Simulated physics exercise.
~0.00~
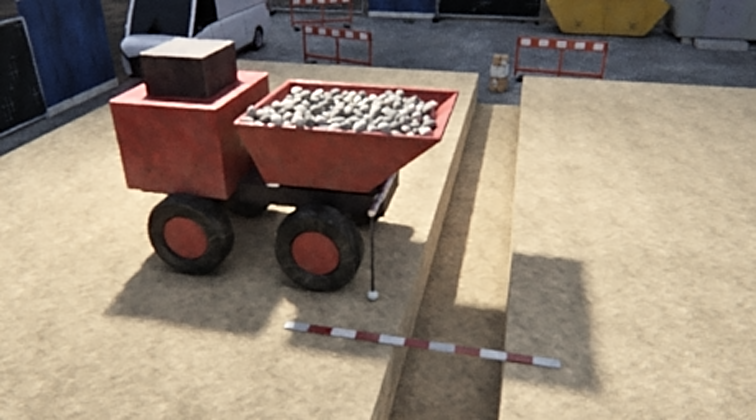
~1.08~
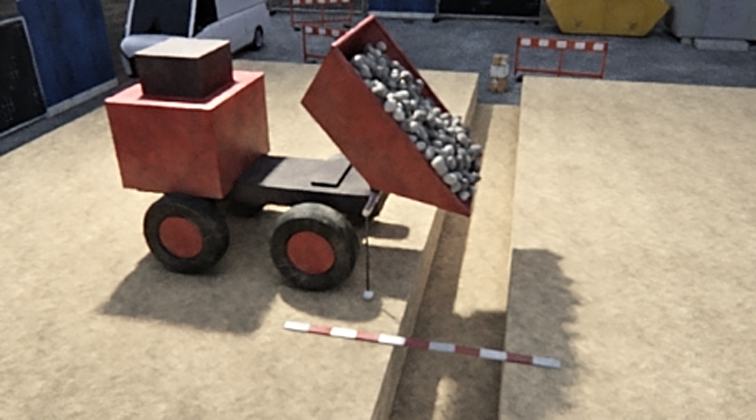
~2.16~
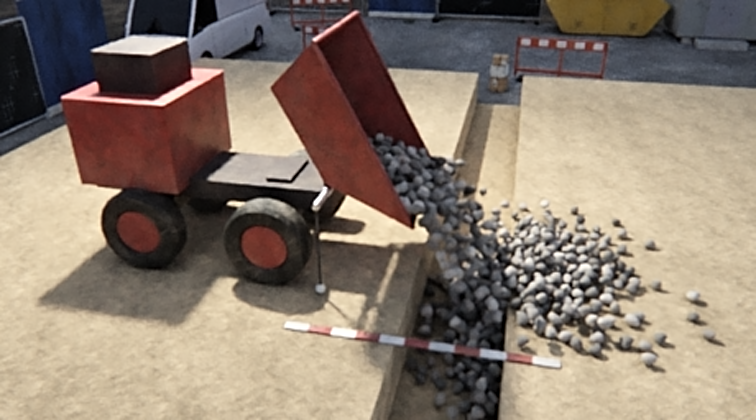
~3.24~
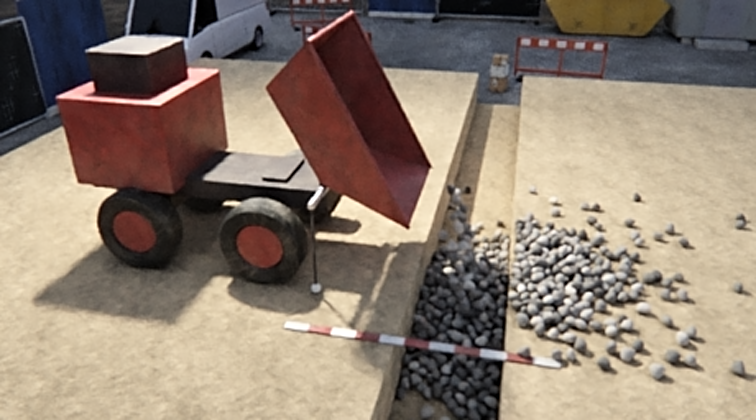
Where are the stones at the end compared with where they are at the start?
At the start the stones are heaped in the dumper's red skip. By the end they lie lower and to the right, mostly in the trench, with some scattered on the ground beyond it.
